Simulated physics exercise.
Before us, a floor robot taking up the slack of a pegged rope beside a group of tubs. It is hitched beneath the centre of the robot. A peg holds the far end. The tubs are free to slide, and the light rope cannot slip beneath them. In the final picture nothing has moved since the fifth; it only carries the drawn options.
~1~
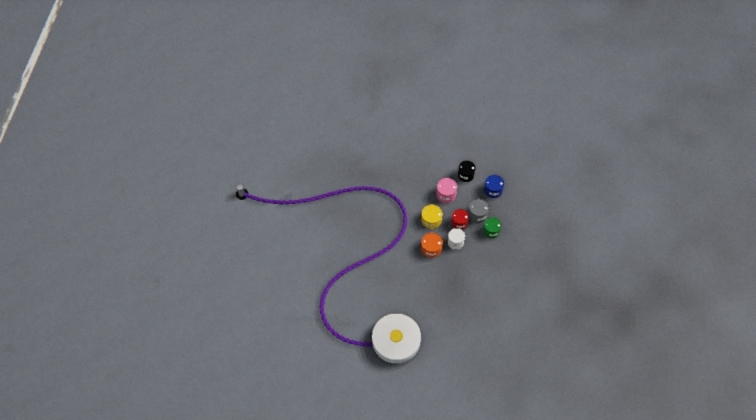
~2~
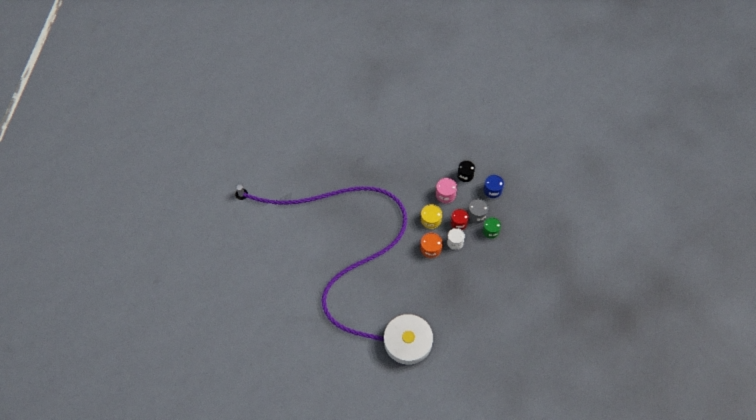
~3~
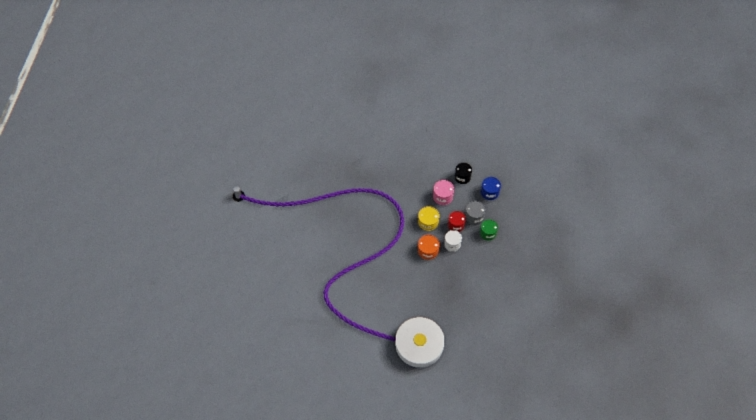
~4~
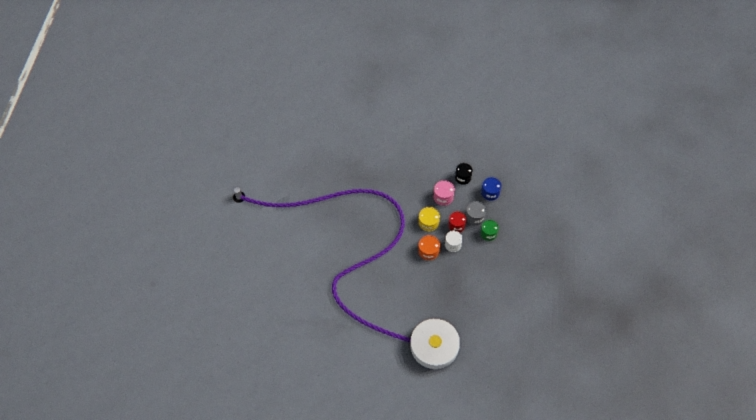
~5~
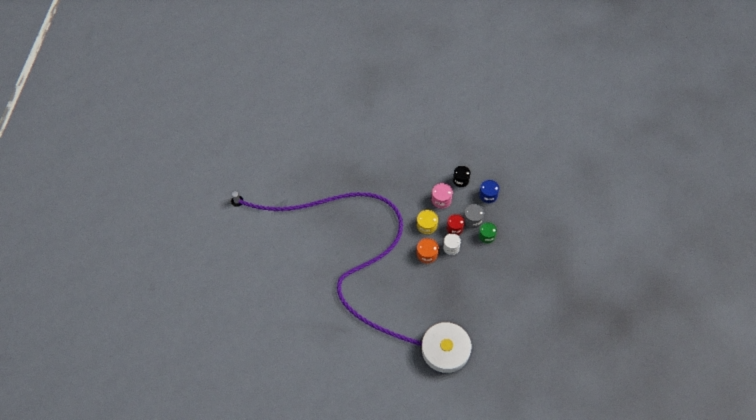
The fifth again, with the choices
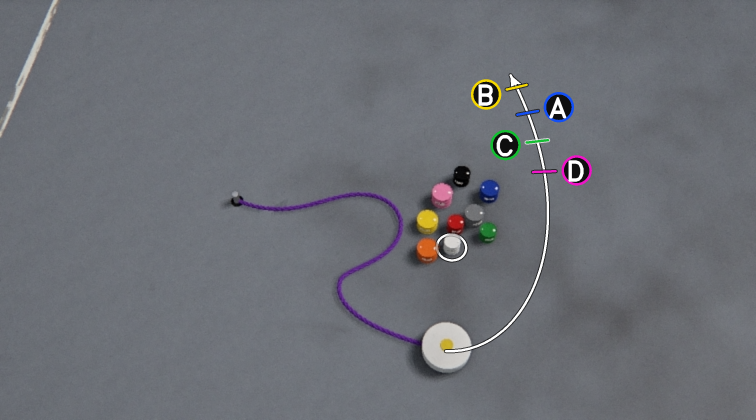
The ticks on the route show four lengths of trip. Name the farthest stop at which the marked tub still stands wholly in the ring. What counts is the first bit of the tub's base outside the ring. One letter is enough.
Up to mark C.
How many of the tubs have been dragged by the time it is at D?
The count is none.
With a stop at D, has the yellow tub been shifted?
No.
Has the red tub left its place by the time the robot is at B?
By then, yes.
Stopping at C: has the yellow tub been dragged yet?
By then, no.
On the marked copy, A at (528, 113); B at (517, 87); C at (537, 141); D at (544, 172); the ring at (452, 247); the route from (446, 351) via (548, 221) to (511, 75).
Following C. Soon after the start, robot (530, 295); white tub (452, 244).
Later, robot (549, 207); white tub (452, 244).
In the end, robot (539, 137); white tub (452, 244); the white tub is still in its ring.
As for the rest, A drags the ringed tub to (444, 231); B drags the ringed tub to (433, 213); D is safe but short.
